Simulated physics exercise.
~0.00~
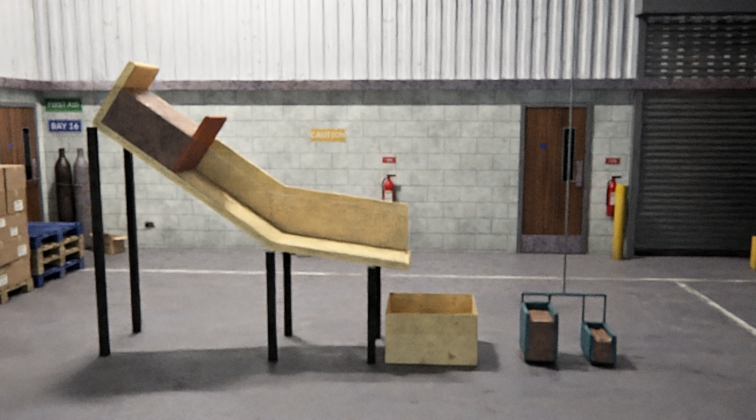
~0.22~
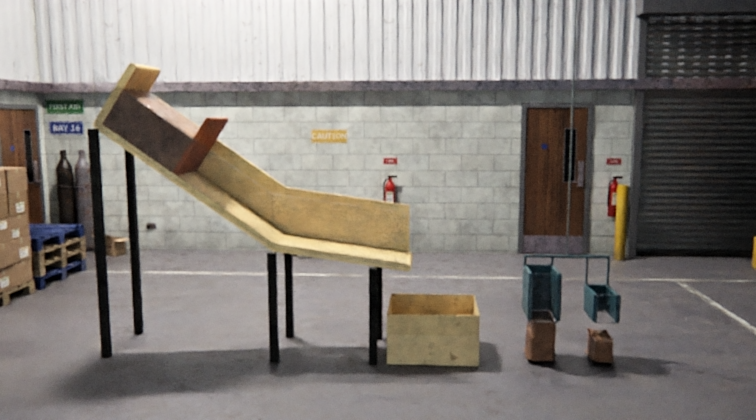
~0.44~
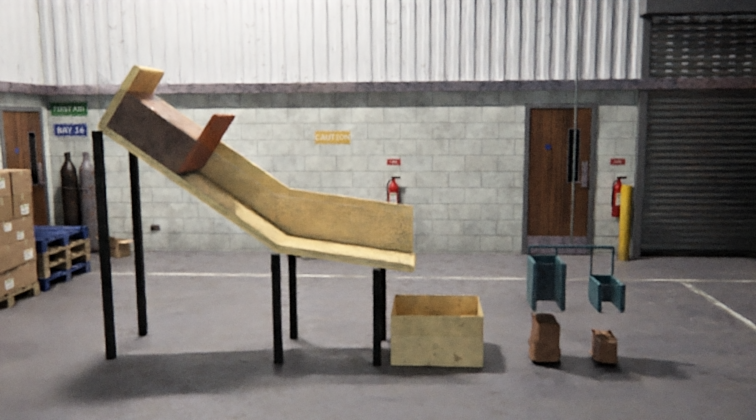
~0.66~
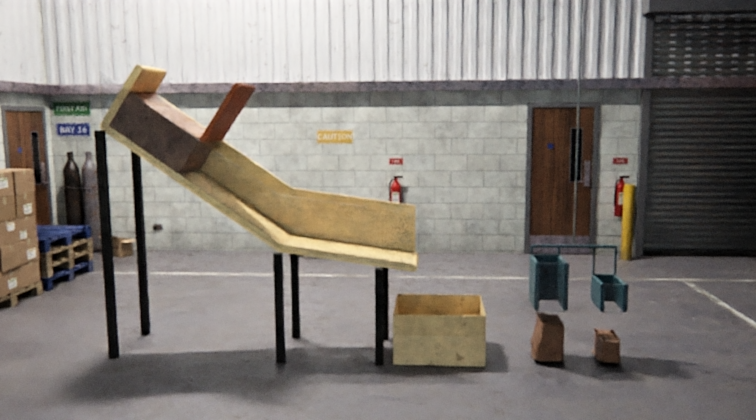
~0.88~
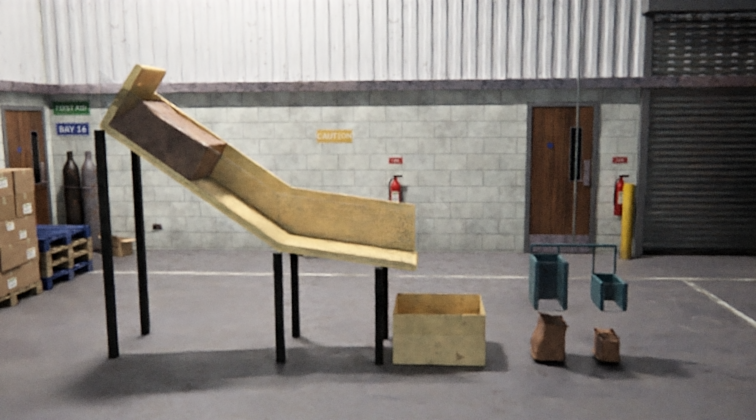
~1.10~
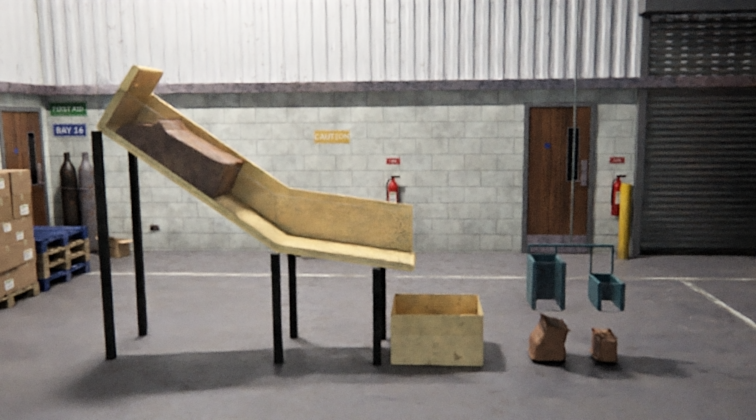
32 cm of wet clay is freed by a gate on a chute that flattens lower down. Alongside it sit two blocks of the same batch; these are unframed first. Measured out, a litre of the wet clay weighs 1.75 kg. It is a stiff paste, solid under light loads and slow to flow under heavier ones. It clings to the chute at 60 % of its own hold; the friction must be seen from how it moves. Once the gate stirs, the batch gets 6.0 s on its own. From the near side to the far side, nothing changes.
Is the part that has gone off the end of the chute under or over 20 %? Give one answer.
It comes out under.
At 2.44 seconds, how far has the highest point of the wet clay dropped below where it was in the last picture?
The difference comes to roughly 60 cm.
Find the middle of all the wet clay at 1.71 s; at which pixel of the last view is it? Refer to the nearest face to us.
Look around (263, 216) on the near face.
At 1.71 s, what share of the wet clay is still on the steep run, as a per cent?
Roughly 60 per cent.
After 1.71 s, 58 % is on the steep run, 42 % on the flatter one and 0 % past the end.
After 2.44 s, 25 % is on the steep run, 75 % on the flatter one and 0 % past the end.
After 3.17 s, 25 % is on the steep run, 75 % on the flatter one and 0 % past the end.
After 3.89 s, 25 % is on the steep run, 75 % on the flatter one and 0 % past the end.
After 6.39 s, at the end, 25 % is on the steep run, 75 % on the flatter one and 0 % past the end.
